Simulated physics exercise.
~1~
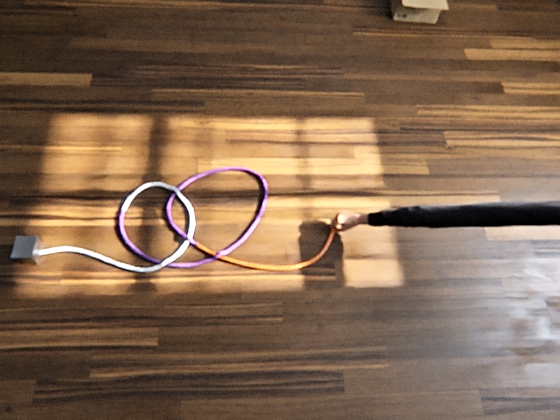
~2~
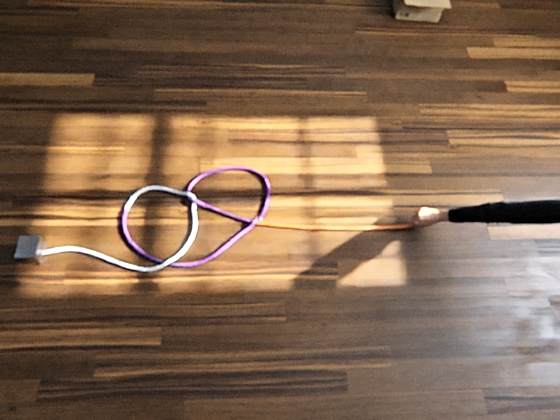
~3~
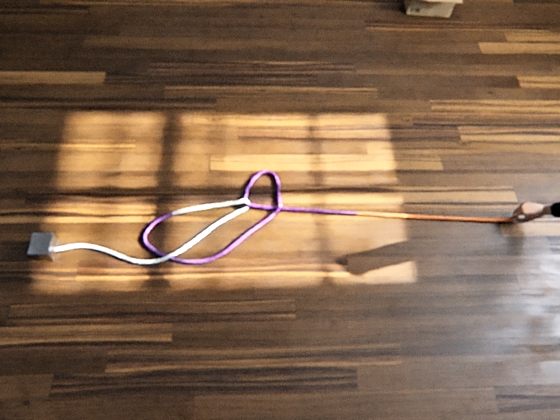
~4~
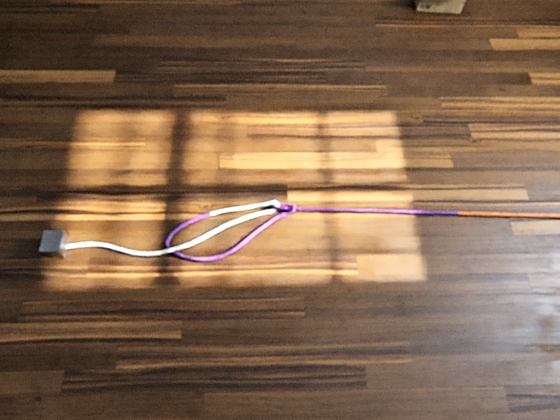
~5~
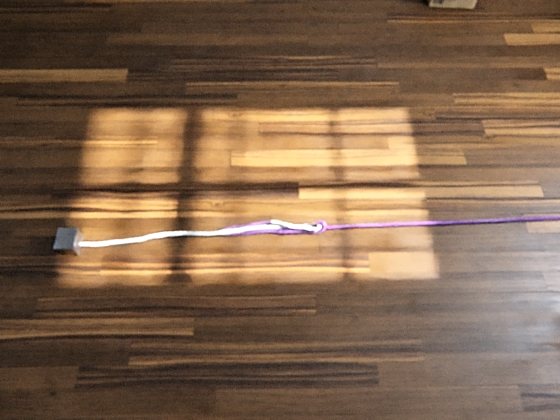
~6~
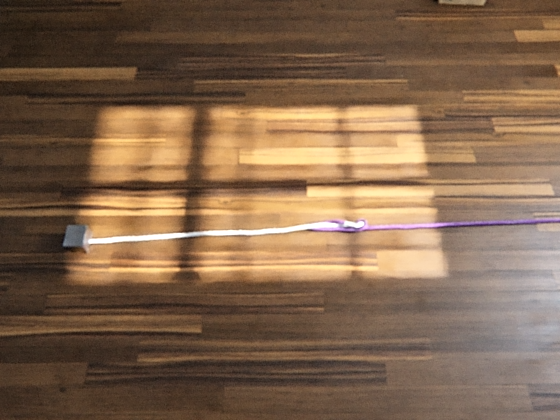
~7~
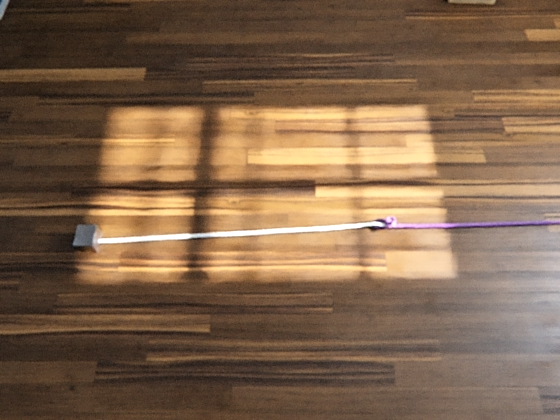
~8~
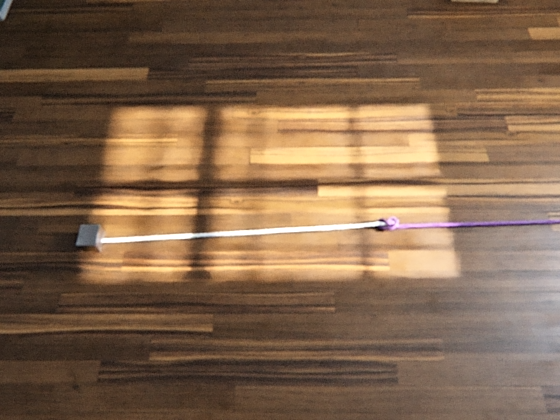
On a dark wooden floor crossed by a patch of window light, a rope coloured white, purple and orange lies in overlapping loops, its white left end fixed to a small grey block. A hand at the end of a dark-sleeved arm holds the orange end and draws it straight to the right. The loops shift rightward and narrow as the hand leaves view, then flatten into a slim, closing bundle. The bundle shrinks toward the place where white meets purple. Finally the rope stretches taut across the floor, with a small tight knot left in it.
